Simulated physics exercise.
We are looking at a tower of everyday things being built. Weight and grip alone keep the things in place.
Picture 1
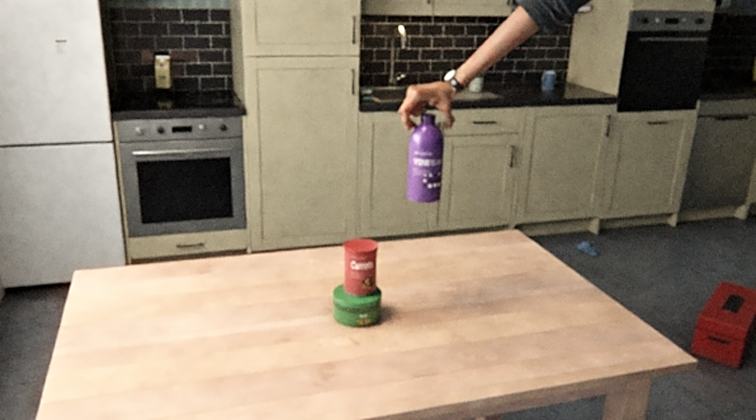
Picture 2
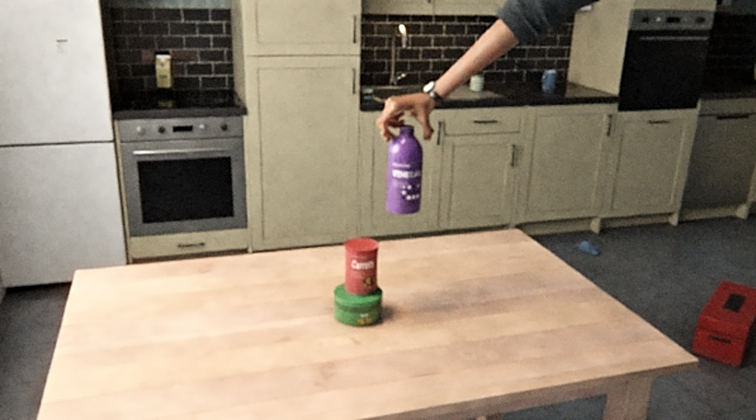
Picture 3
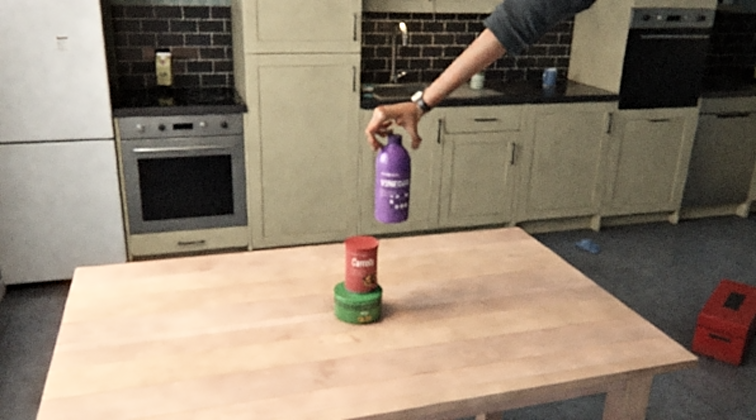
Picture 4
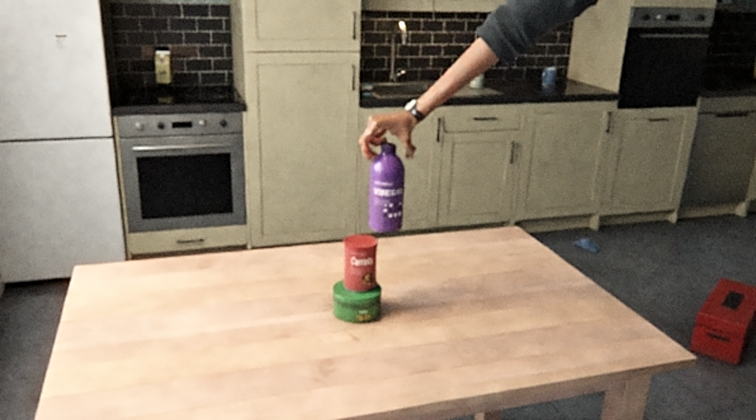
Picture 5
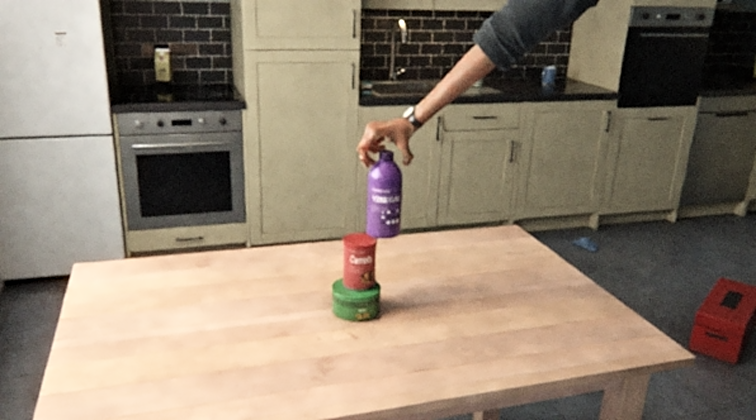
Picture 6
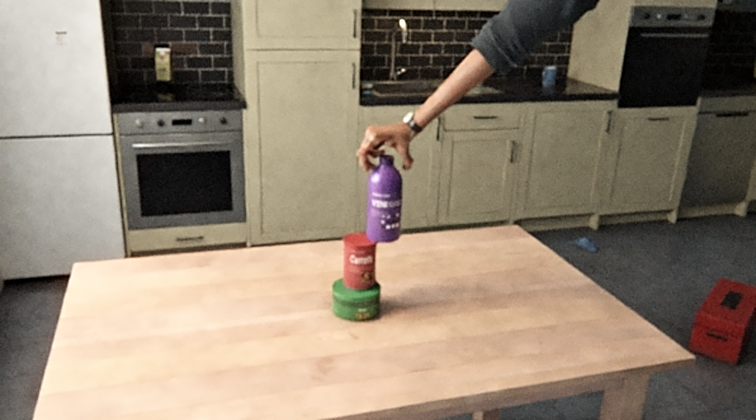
A hand lowered a purple bottle from the upper right, moving it down and to the left until it sat on top of a red tin stacked on a green container on a wooden table.
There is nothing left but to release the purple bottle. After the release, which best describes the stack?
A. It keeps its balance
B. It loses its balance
It loses its balance.
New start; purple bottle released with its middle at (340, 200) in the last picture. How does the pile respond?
Afterwards the pile tumbles over.
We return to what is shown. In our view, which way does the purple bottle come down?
It shifts to the viewer's right.
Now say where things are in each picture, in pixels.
The first frame shows coming down; purple bottle (426, 157); red tin (360, 268).
The second frame shows coming down; purple bottle (405, 169); red tin (361, 267).
The third frame shows coming down; purple bottle (393, 178); red tin (361, 265).
The fourth frame shows coming down; purple bottle (387, 186); red tin (360, 264).
The fifth frame shows coming down; purple bottle (385, 193); red tin (360, 262).
The sixth frame shows in place under the hand; purple bottle (385, 198); red tin (360, 262).
Then, 0.40 s later than the last frame, purple bottle now fallen.
Then, 0.50 s later than the last frame, things are still on the move.
Then, 0.70 s later than the last frame, nothing new.
When it is over, fallen, purple bottle; the other 2 as before. End places, in pixels of the last picture, purple bottle near (428, 286). The pile comes apart.
